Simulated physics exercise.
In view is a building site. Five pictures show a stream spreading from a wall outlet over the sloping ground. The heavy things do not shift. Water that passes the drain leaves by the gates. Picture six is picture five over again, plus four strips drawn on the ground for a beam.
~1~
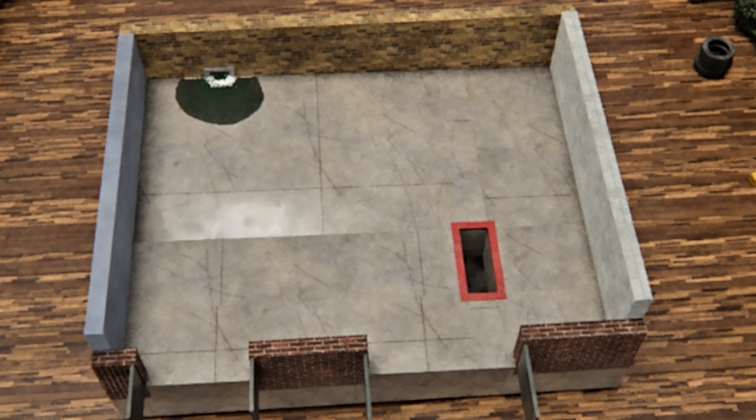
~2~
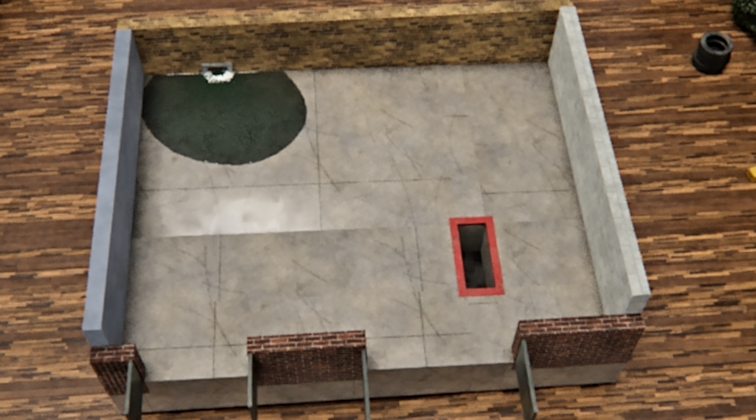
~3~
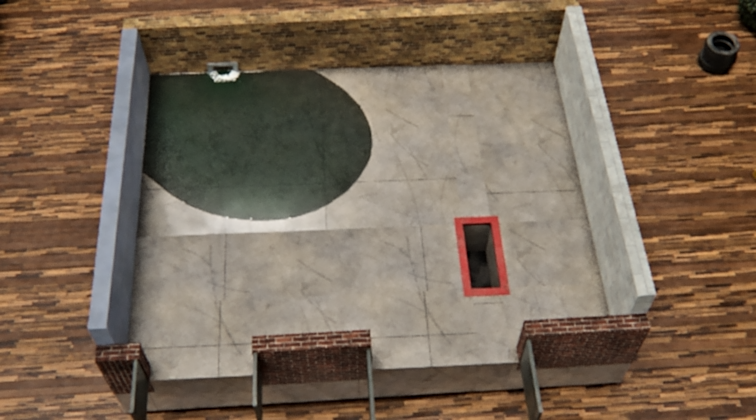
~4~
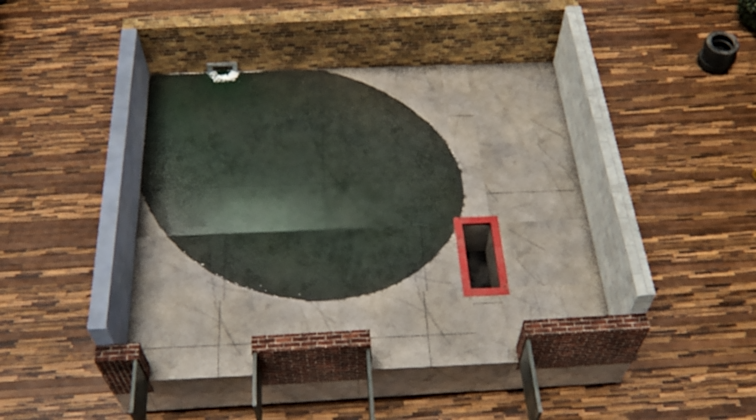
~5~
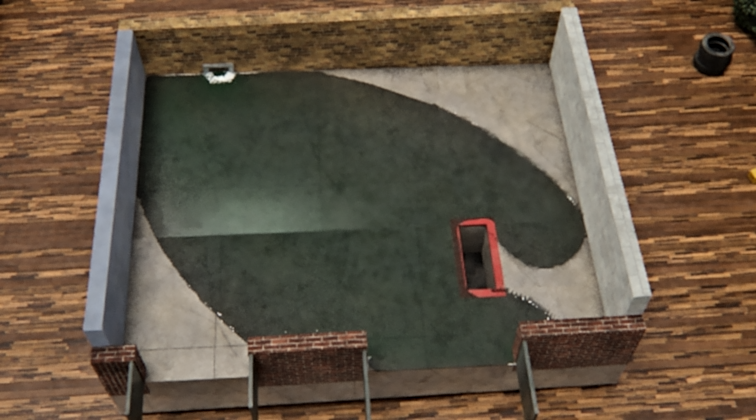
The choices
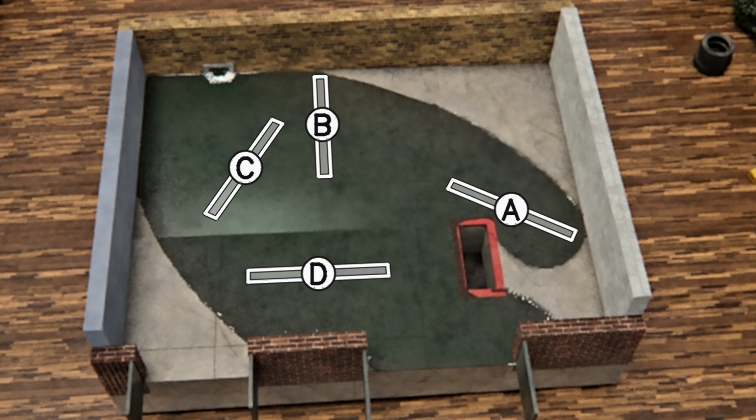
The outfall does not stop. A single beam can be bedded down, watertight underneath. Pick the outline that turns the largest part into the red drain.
D is best.
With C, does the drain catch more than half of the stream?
No, it does not.
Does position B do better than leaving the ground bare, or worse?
Position B is worse.
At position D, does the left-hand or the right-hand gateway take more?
The right one.
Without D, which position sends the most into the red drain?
A.
In white, A from (450, 184) to (573, 235); B from (324, 176) to (320, 76); C from (210, 215) to (277, 121); D from (248, 276) to (388, 270).
With A, about 53 % of the stream goes into the red drain, about 44 % out by the gates.
With B, about 37 % of the stream goes into the red drain, about 60 % out by the gates.
With C, about 35 % of the stream goes into the red drain, about 65 % out by the gates.
With D, about 73 % of the stream goes into the red drain, about 26 % out by the gates.
